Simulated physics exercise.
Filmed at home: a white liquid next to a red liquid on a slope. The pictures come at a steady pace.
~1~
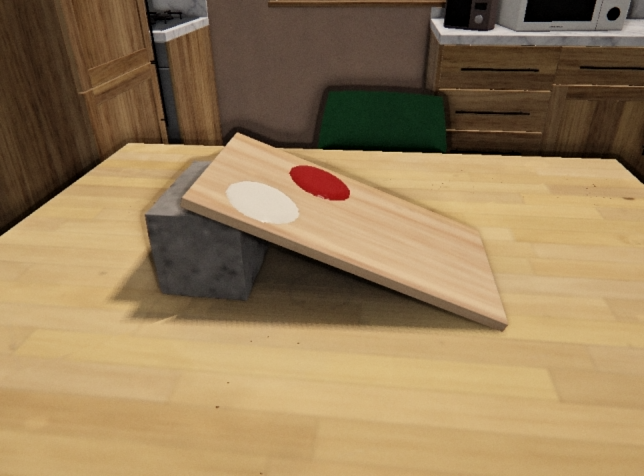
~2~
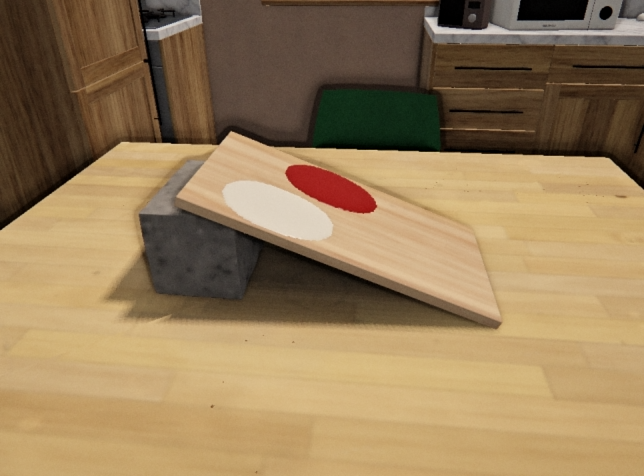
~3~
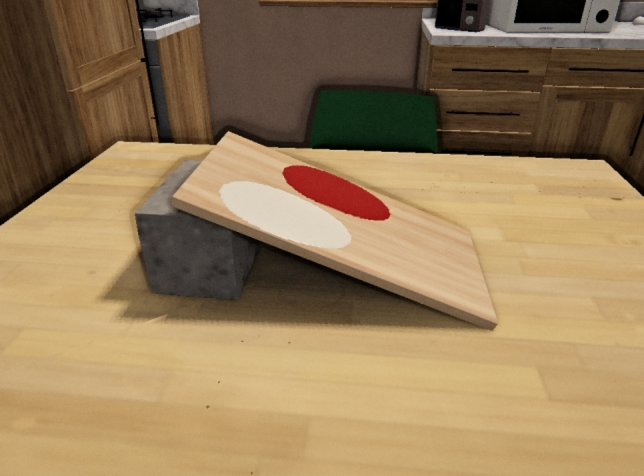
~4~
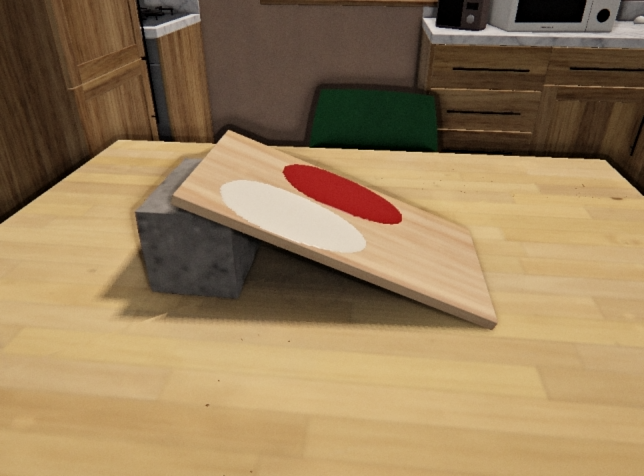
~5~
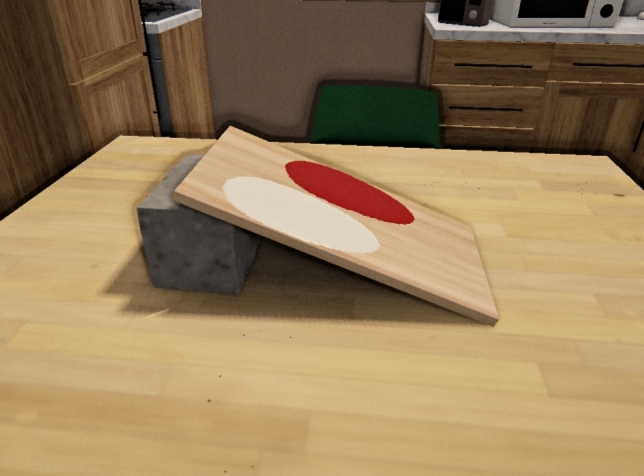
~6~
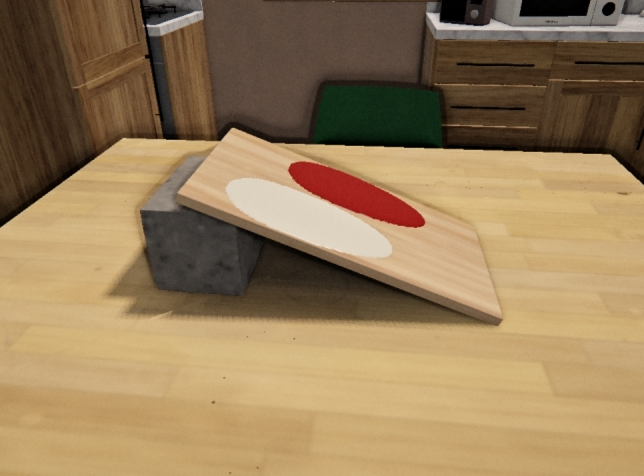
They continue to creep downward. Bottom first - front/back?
The winner is going to be the one that isn't up forward.
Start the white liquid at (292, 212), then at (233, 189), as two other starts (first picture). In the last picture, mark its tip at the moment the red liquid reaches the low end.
Its tip is at (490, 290) in the first case and at (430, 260) in the second.
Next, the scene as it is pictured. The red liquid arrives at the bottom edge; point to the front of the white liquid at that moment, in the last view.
I'd put the front somewhere near (454, 273).
Next, the white liquid is three quarters of the way down; the red liquid is close to the edge.
Finally, the white liquid is close to the edge; the red liquid is at the low edge.
